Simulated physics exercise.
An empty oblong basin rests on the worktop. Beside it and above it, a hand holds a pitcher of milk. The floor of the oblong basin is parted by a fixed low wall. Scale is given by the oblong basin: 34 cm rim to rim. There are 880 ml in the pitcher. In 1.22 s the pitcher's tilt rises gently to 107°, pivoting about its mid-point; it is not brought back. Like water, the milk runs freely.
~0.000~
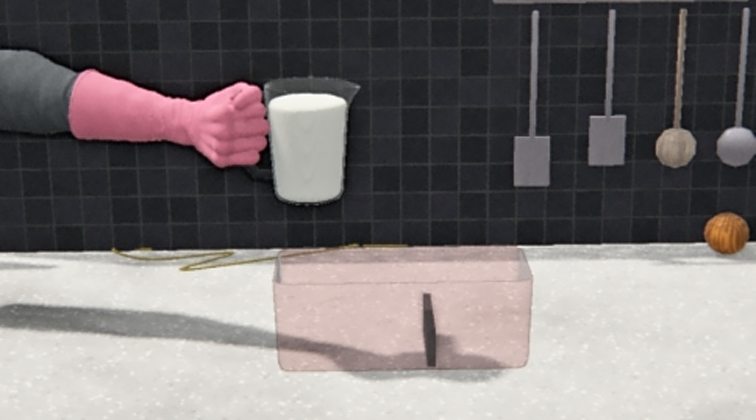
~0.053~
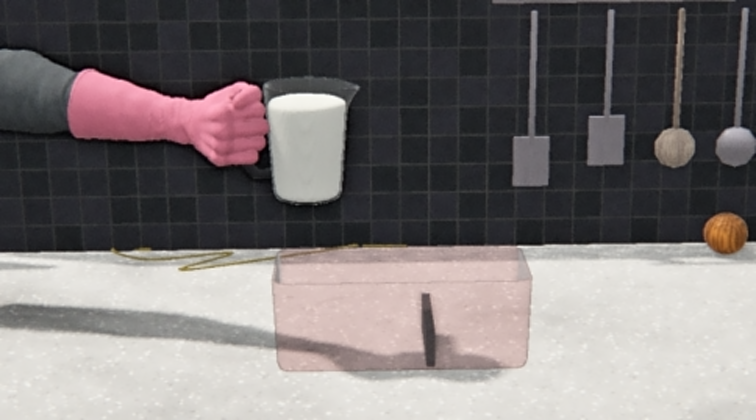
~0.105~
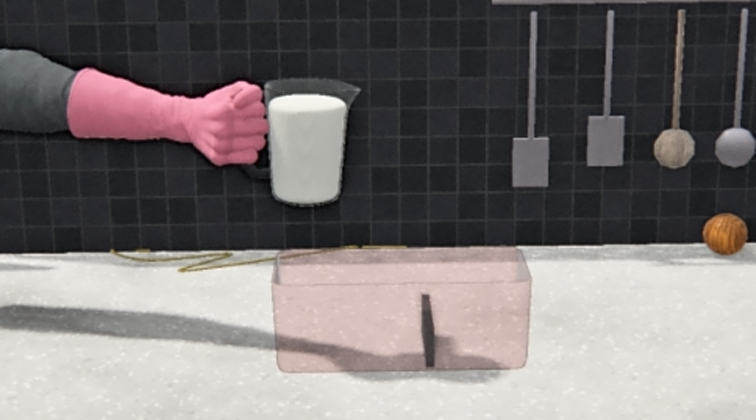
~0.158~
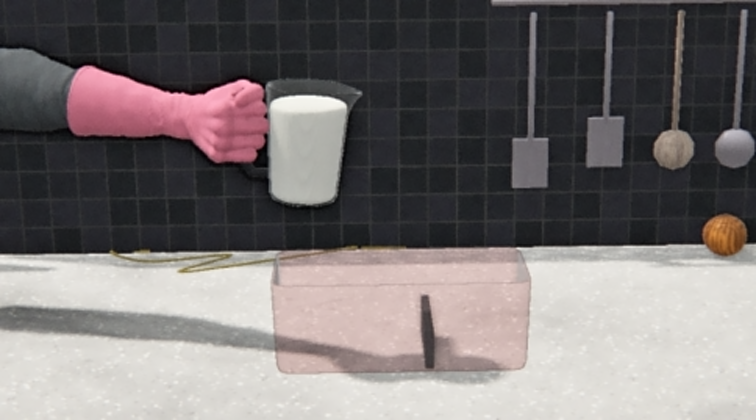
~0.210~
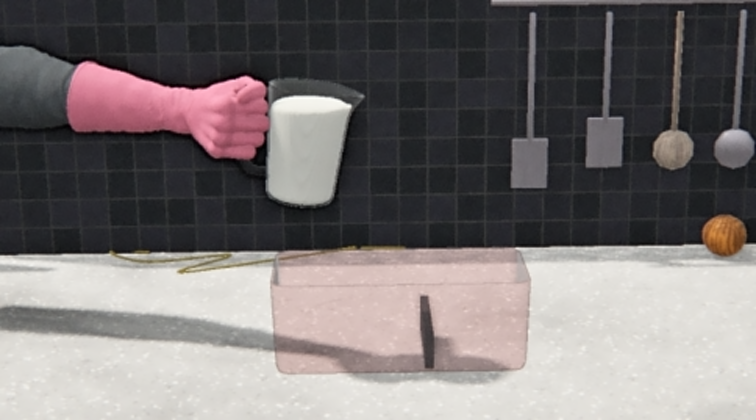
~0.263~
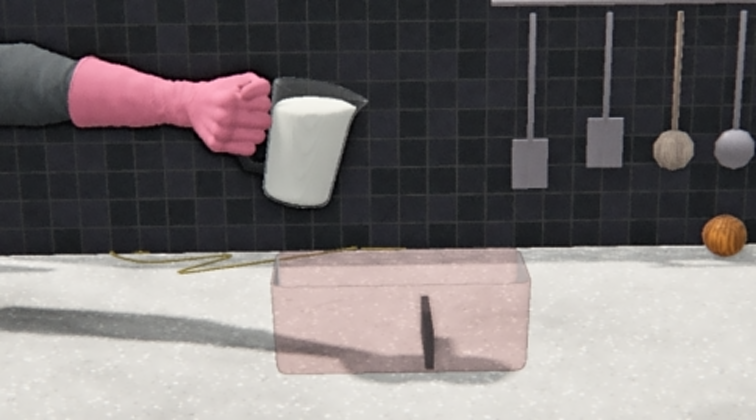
To begin with, a pink-gloved hand holds a clear pitcher of milk upright, above and toward the left of an empty, pinkish oblong basin on a pale worktop. The hand then slowly tilts the pitcher slightly to the right, and the milk shifts a little inside, none leaving the pitcher.
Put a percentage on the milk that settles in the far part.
Roughly 60 per cent ends up there.
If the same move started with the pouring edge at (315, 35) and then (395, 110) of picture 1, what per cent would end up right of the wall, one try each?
Around 5 per cent first, around 95 per cent next.
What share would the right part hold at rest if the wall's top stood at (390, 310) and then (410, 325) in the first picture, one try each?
95 in a hundred, followed by 85 in a hundred.
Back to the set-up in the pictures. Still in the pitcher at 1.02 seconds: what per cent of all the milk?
Around 34 percent of it.
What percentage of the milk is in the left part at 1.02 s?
I'd put it at close to 6 %.
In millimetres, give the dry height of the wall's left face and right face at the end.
I'd say some 44 mm on the left and some 26 mm on the right.
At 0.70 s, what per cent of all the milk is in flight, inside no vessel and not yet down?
Roughly 14 percent.
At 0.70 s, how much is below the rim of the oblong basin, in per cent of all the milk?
2 %, roughly.
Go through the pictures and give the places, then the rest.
In the first frame, it leans 0°; its right rim is at (360, 86); the milk meets the walls at (269, 102) and (347, 101); the oblong basin's rim runs from (276, 267) to (527, 264); the wall's top is at (429, 312).
In the second frame, it leans 1°; its right rim is at (359, 86); the milk meets the walls at (268, 101) and (346, 101).
In the third frame, it leans 2°; its right rim is at (360, 89); the milk meets the walls at (268, 102) and (347, 103).
In the fourth frame, it leans 4°; its right rim is at (362, 92); the milk meets the walls at (270, 103) and (348, 104).
In the fifth frame, it leans 8°; its right rim is at (364, 96); the milk meets the walls at (272, 105) and (351, 105).
In the sixth frame, it leans 12°; its right rim is at (368, 100); the milk meets the walls at (273, 106) and (356, 106).
By 0.70 s the tilt is 66° and 84 per cent is still to pour, 0 is left of the wall and 2 right of it.
By 1.02 s the tilt is 100° and 34 per cent is still to pour, 6 is left of the wall and 39 right of it.
By 1.36 s the tilt is 107° and 2 per cent is still to pour, 35 is left of the wall and 60 right of it.
By 1.72 s the tilt is 107° and 0 per cent is still to pour, 39 is left of the wall and 60 right of it.
At rest 39 per cent lies left of the wall, 60 right of it and 1 outside.
